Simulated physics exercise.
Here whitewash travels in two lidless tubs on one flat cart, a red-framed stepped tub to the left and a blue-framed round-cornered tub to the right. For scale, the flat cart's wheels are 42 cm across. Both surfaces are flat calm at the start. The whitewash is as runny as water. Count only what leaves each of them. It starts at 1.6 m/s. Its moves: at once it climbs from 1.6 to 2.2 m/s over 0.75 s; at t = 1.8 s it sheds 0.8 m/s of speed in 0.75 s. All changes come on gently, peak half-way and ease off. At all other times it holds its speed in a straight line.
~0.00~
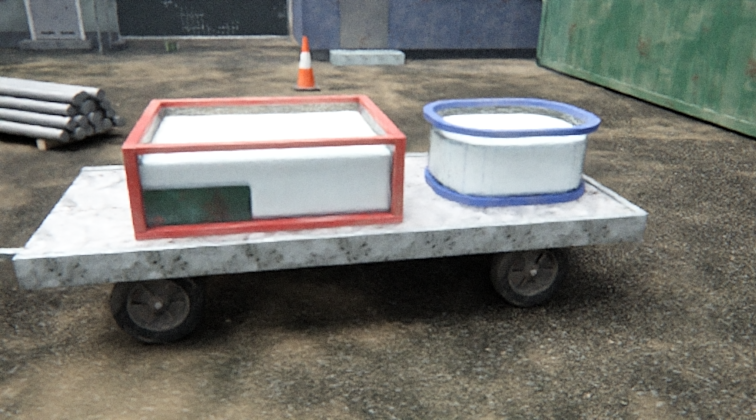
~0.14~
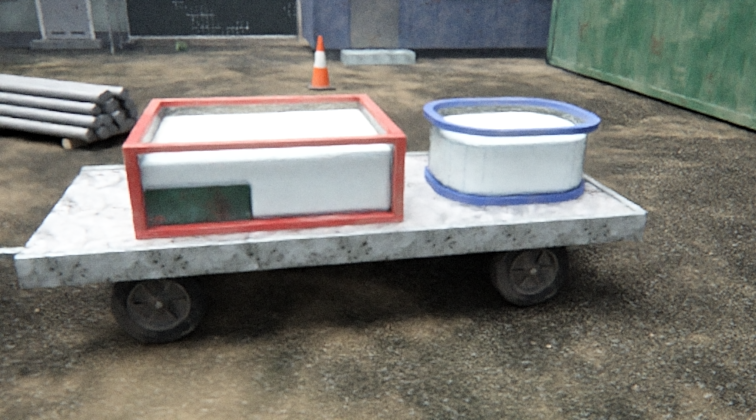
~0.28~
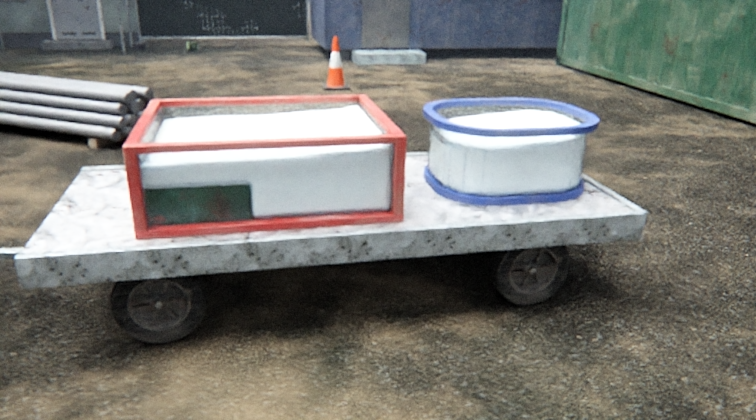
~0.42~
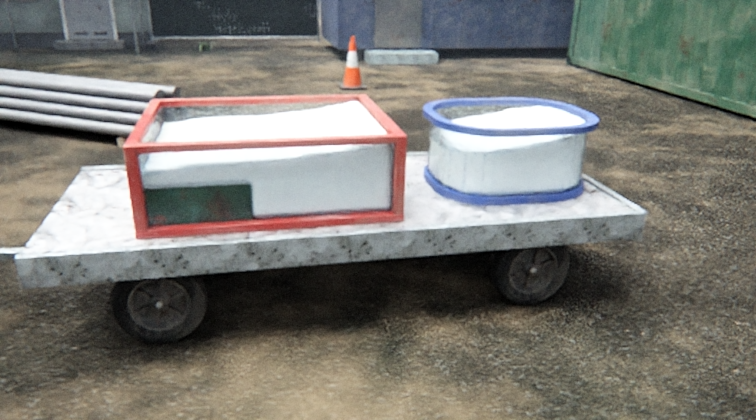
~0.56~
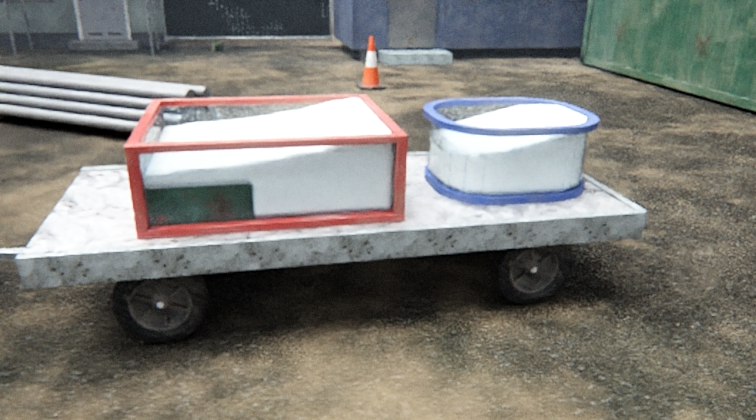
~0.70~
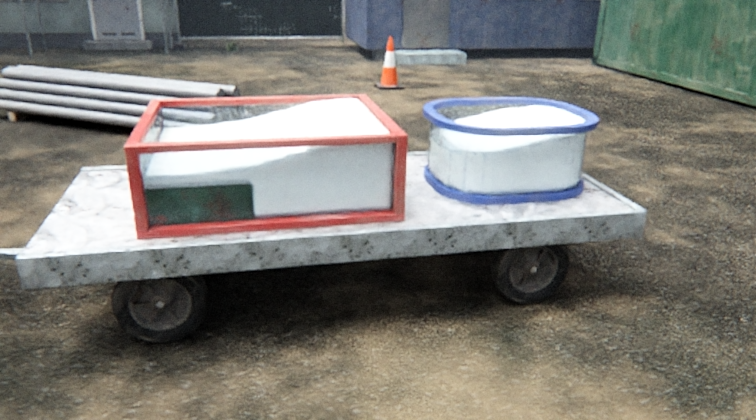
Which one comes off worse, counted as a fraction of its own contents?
It is worse for the right tub.
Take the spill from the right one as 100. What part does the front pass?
About 80 per cent.
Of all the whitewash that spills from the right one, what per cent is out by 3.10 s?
Some 70 per cent by then.
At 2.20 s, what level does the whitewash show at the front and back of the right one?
About 40 cm in front and 20 cm behind.
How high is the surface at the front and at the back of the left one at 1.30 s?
About 32 cm in front and 30 cm behind.
After 1.30 s the left one has lost nothing (front 32 cm, back 29 cm); the right one has lost nothing (front 33 cm, back 23 cm).
After 2.20 s the left one has lost 1 per cent, over the front (front 32 cm, back 23 cm); the right one has lost nothing (front 39 cm, back 19 cm).
After 3.10 s the left one has lost 1 per cent, over the front (front 29 cm, back 28 cm); the right one has lost 3 per cent, over the front (front 20 cm, back 31 cm).
After 5.53 s the left one has lost 1 per cent, over the front; the right one has lost 4 per cent, over the front, a little elsewhere.
